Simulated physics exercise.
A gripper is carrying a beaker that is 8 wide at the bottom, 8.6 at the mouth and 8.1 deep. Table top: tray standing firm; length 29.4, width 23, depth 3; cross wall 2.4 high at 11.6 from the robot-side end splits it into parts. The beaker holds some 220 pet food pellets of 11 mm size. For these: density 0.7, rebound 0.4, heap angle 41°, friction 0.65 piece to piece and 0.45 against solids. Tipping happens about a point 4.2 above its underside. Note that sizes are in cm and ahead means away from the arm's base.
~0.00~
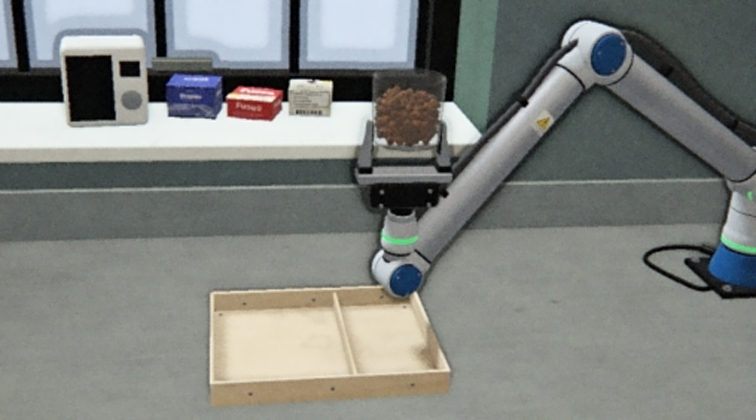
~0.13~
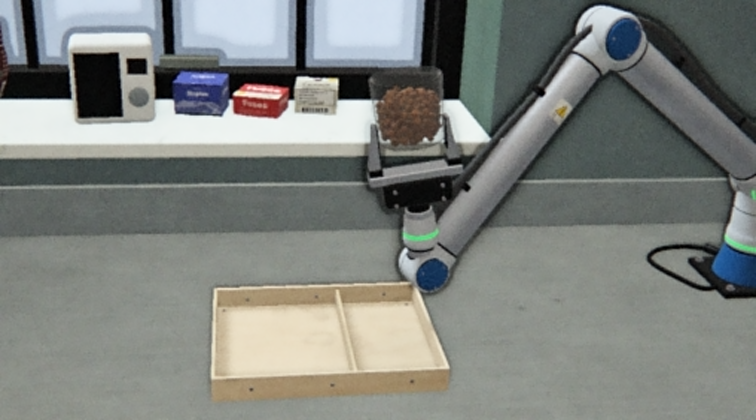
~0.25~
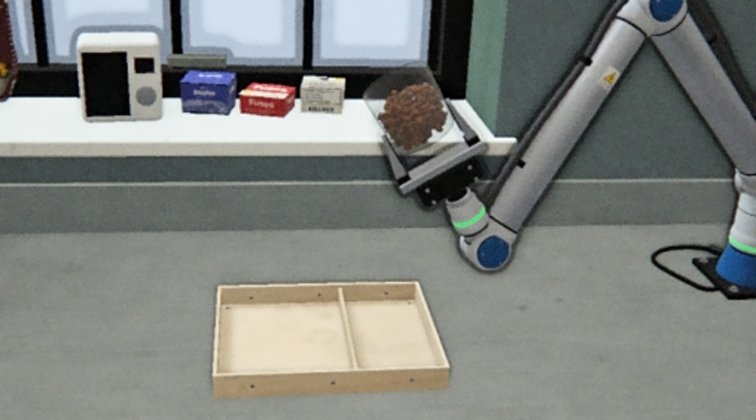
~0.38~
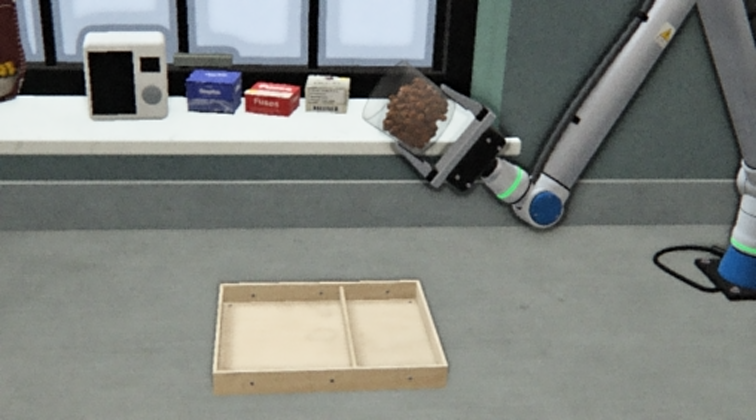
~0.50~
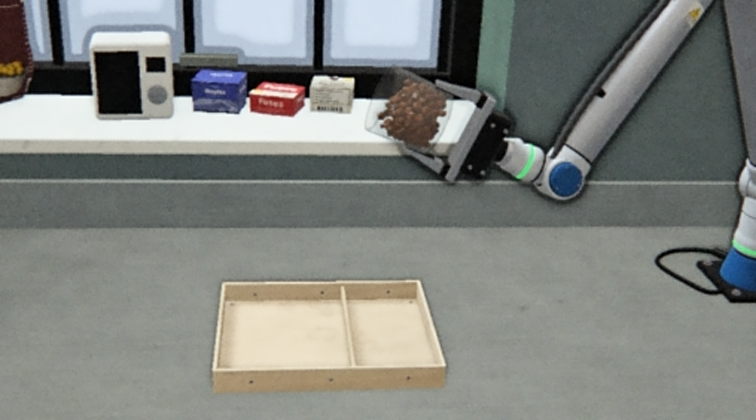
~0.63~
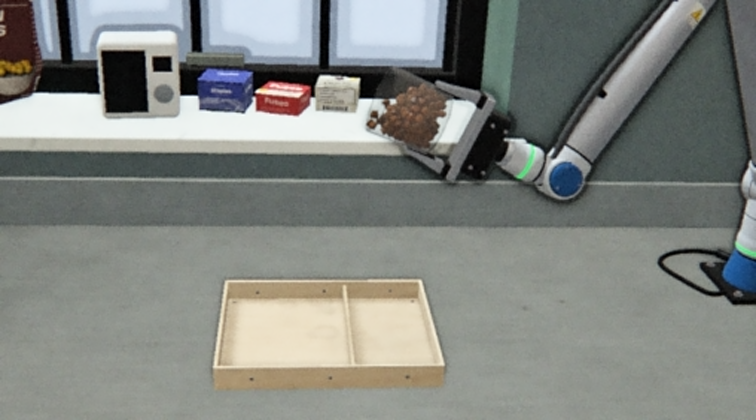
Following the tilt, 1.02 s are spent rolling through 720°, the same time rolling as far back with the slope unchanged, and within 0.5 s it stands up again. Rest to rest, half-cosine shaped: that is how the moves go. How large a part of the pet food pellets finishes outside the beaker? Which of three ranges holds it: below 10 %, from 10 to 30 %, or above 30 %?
It lands in the range below 10 %.
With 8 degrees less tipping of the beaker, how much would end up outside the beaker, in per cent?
0 %.
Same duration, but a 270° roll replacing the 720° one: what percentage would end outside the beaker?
It would be roughly 5 percent.
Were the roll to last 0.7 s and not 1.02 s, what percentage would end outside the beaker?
Then about 5 per cent.
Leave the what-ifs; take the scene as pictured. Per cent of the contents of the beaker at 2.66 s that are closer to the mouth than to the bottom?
Roughly 35 per cent.
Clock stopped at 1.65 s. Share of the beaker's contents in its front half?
Looks like around 55 per cent is in the front half.
After 1.65 s, tipped 67°, highest piece 37 above the table; 216 in the beaker, 1 in the far-side part, 1 in flight or on a rim.
After 2.66 s, tipped 67°, highest piece 37 above the table; 212 in the beaker, 5 in the far-side part, 1 in flight or on a rim.
After 3.37 s, upright, highest piece 39 above the table; 211 in the beaker, 7 in the far-side part.
After 4.07 s, upright, highest piece 39 above the table; 211 in the beaker, 7 in the far-side part.
In the end, 211 in the beaker, 7 in the far-side part. That is 3 % outside the beaker.
